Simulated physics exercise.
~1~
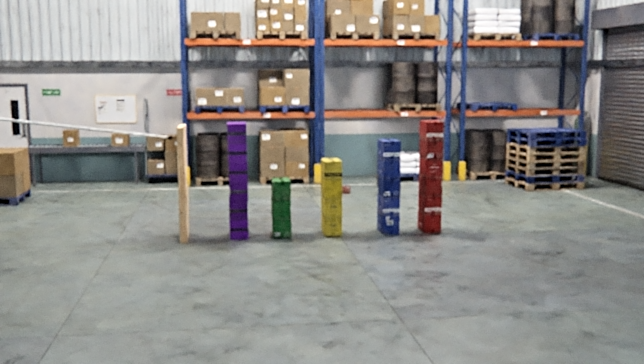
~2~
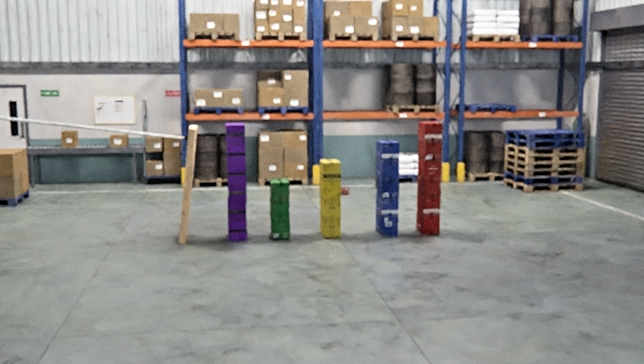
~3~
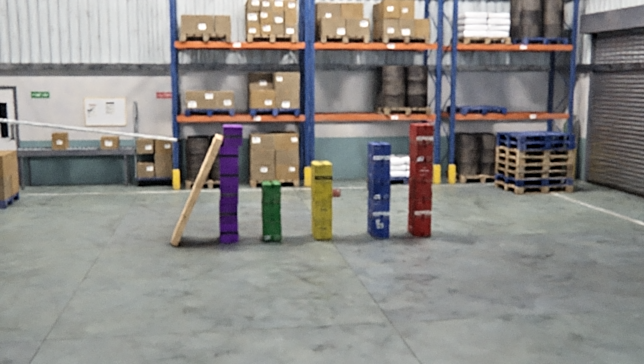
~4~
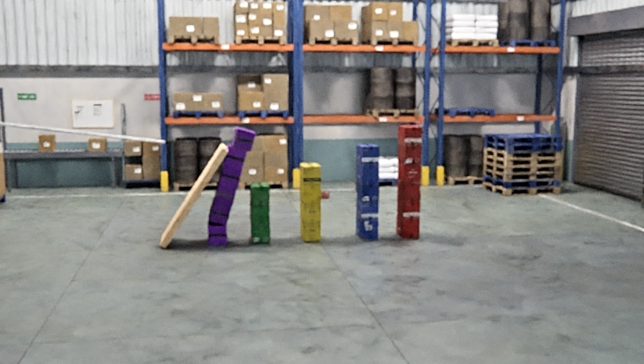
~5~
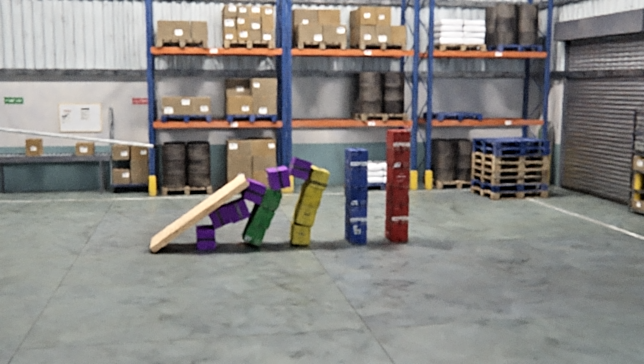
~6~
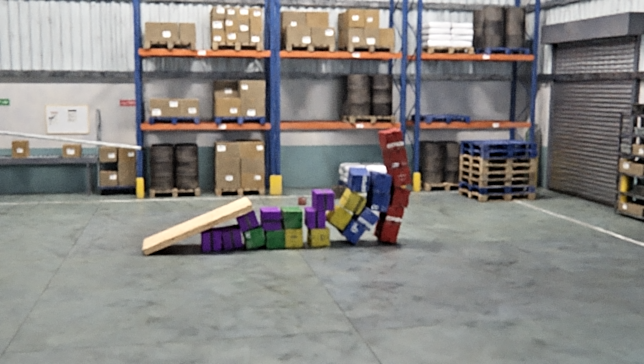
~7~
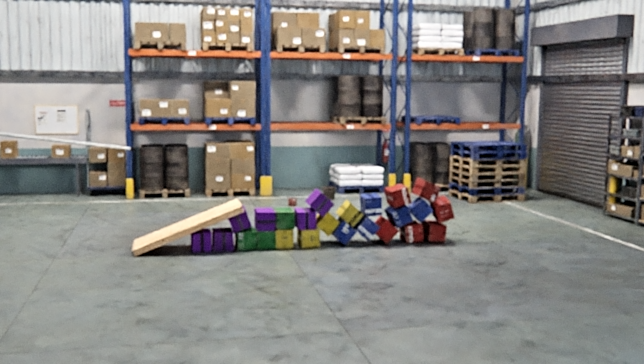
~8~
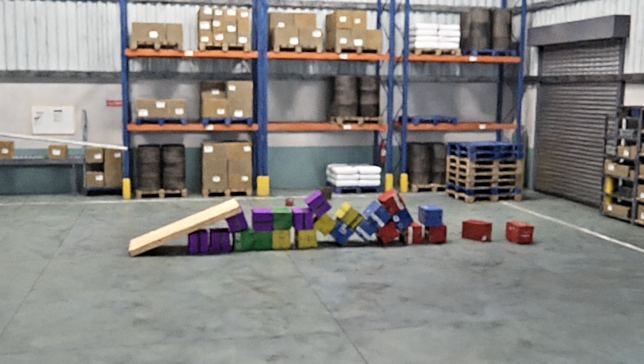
A wooden board tips right into a row of coloured carton piles, toppling all five.
